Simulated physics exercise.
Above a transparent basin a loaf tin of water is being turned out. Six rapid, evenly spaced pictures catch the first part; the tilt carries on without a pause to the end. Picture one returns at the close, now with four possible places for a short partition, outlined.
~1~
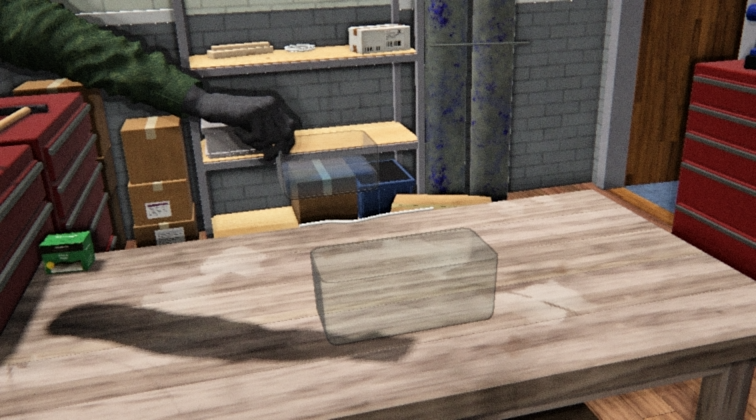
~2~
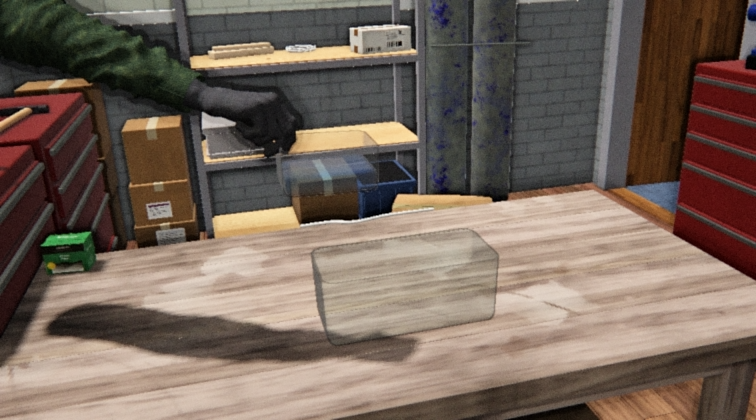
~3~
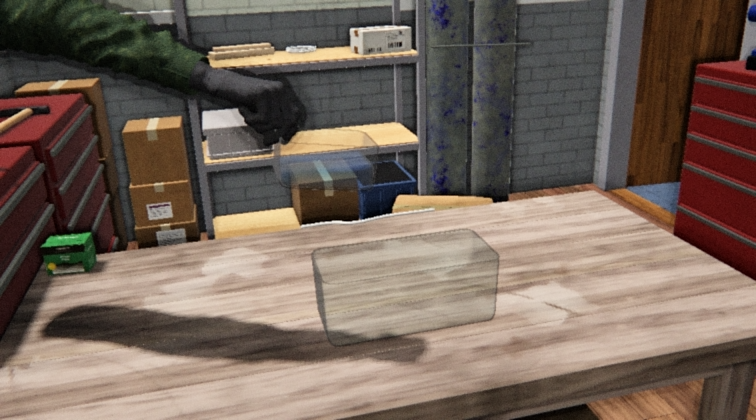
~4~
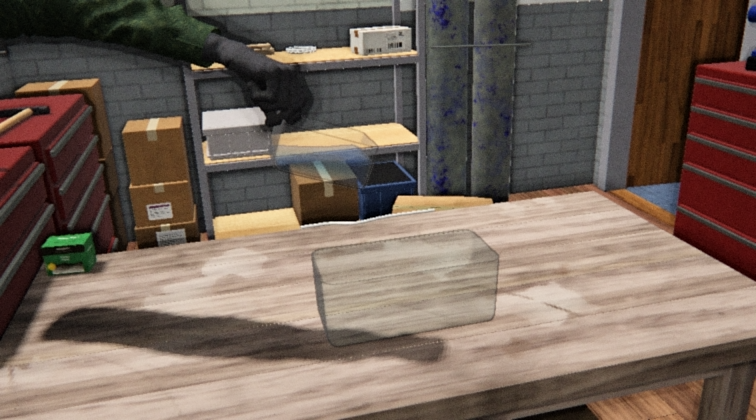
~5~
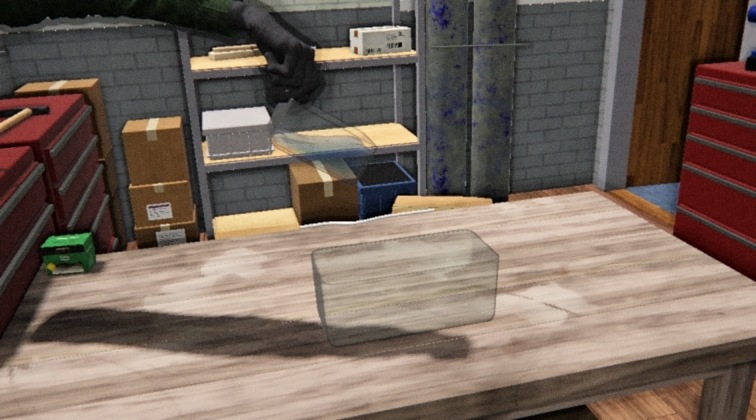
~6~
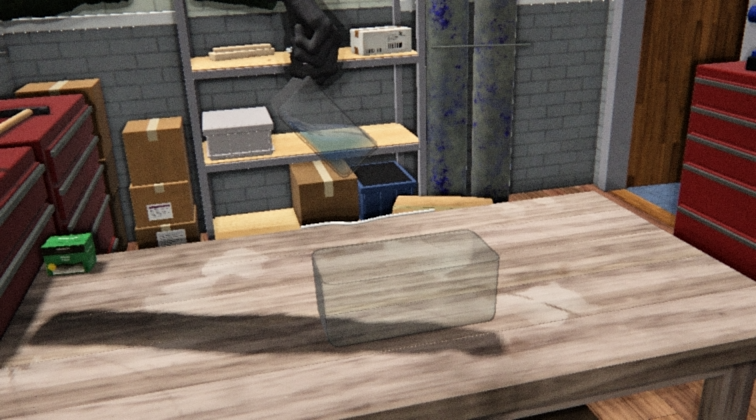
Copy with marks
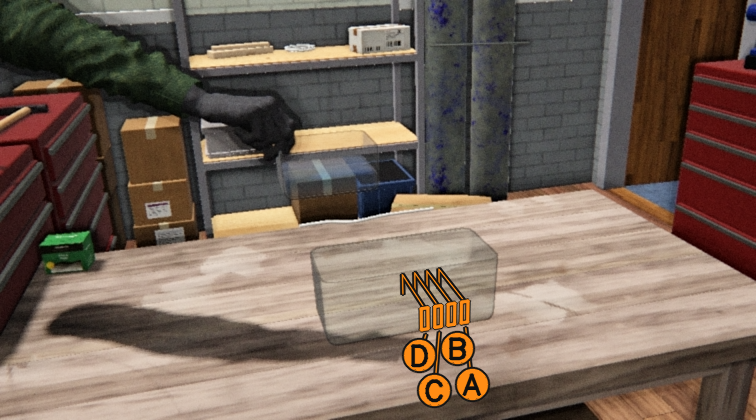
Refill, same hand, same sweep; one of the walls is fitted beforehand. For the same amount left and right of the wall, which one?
Place B.
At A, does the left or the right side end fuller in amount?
The left side.
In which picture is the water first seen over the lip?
In picture 6.
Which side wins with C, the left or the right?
The right side.
On the marked copy, A at (465, 327); B at (452, 329); C at (439, 332); D at (425, 334).
For place A, about 79 % ends left of the wall and 16 % right of it; 5 % is lost outside.
For place B, about 48 % ends left of the wall and 46 % right of it; 6 % is lost outside.
For place C, about 18 % ends left of the wall and 76 % right of it; 6 % is lost outside.
For place D, about 13 % ends left of the wall and 80 % right of it; 7 % is lost outside.
